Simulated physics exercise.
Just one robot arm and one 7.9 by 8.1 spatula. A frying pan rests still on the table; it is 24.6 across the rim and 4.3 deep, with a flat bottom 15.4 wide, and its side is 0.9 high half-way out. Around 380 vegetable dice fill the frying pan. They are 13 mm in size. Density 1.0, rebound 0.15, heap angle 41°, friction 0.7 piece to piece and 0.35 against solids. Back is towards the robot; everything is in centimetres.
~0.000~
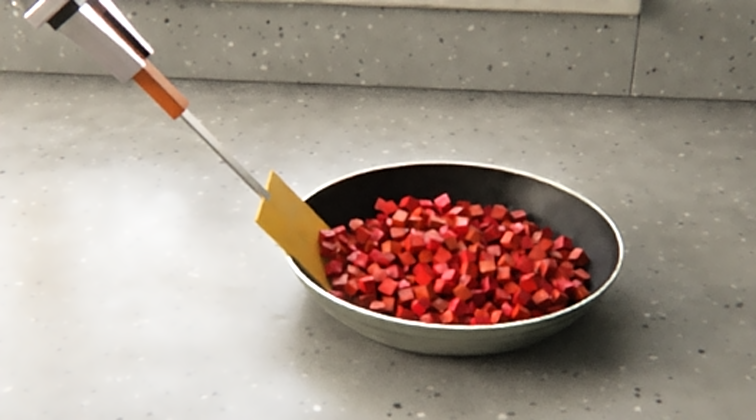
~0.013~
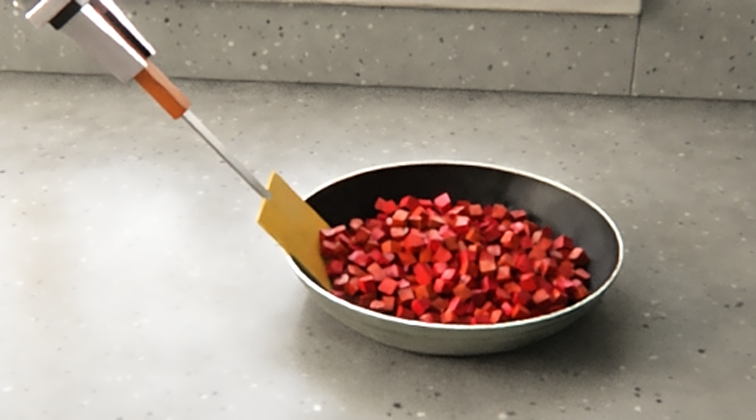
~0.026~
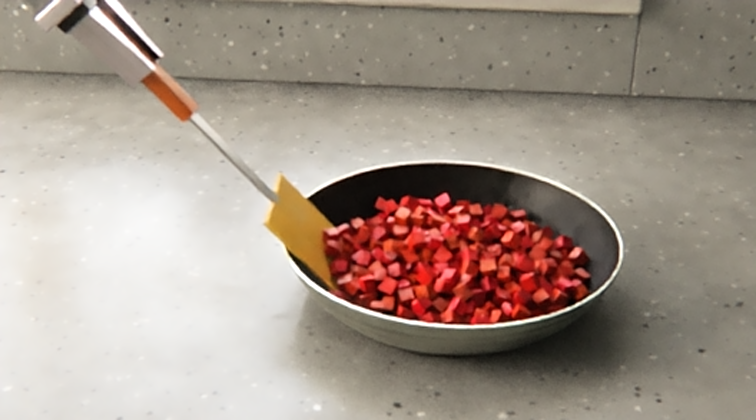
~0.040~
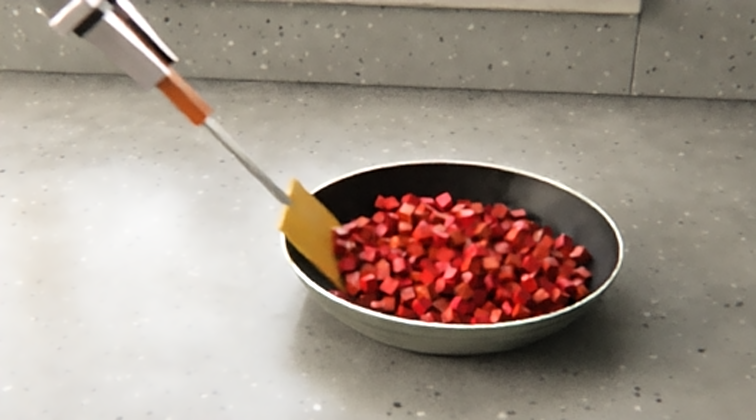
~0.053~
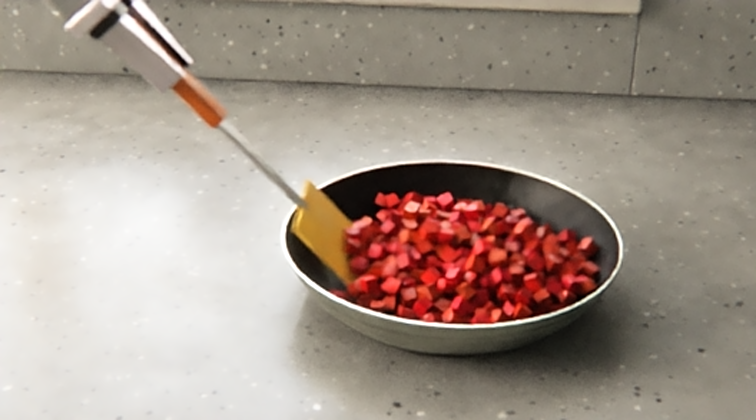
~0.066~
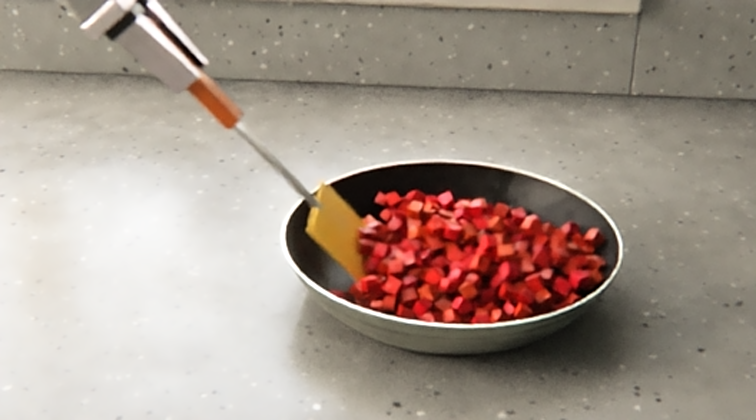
On a speckled grey countertop, a robot arm slides a yellow spatula rightward through red diced vegetables in a still frying pan.
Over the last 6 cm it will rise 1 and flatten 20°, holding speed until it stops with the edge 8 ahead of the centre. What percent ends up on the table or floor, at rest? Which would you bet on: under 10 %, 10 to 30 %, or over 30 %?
I would bet on 10 to 30 %.
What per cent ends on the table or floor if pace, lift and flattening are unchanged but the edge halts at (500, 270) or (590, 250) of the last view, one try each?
I'd say some 5 per cent, then some 50 per cent.
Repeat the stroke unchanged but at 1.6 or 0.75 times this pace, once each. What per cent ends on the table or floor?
Roughly 35 % and roughly 20 %.
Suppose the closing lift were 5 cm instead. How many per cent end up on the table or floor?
It comes to around 35 percent.
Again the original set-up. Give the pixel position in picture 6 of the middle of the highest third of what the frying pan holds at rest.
Pixel estimate: About (568, 239).
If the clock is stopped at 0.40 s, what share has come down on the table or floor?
About 20 per cent.
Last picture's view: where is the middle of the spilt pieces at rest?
Roughly (677, 287).
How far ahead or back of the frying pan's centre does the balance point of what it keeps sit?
Offset: About 4.0 cm, ahead.
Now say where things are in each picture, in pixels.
The first frame shows spatula top edge at (264, 195), sloping 48°; upper third of the load around (448, 255), from x 325 to 580, top at y 205; 376 in the frying pan.
The second frame shows spatula top edge at (265, 195), sloping 48°; upper third of the load around (448, 255), from x 325 to 580, top at y 205.
The third frame shows spatula top edge at (273, 197), sloping 48°; upper third of the load around (444, 253), from x 330 to 580, top at y 205.
The fourth frame shows spatula top edge at (286, 201), sloping 48°; upper third of the load around (446, 250), from x 335 to 585, top at y 205.
The fifth frame shows spatula top edge at (301, 204), sloping 48°; upper third of the load around (460, 248), from x 335 to 590, top at y 200.
The sixth frame shows spatula top edge at (315, 204), sloping 48°; upper third of the load around (469, 244), from x 335 to 595, top at y 200; 376 in the frying pan.
After 0.12 s, sloping 48°, highest piece 6 above the table; 376 in the frying pan.
After 0.17 s, sloping 41°, highest piece 8 above the table; 367 in the frying pan, 9 on the blade or in flight.
After 0.40 s, sloping 28°, highest piece 6 above the table; 296 in the frying pan, 75 on the table or floor, 5 on the blade or in flight.
After 1.45 s, sloping 28°, highest piece 6 above the table; 296 in the frying pan, 80 on the table or floor.
At rest, 296 in the frying pan, 80 on the table or floor. That is 21 % on the table or floor.
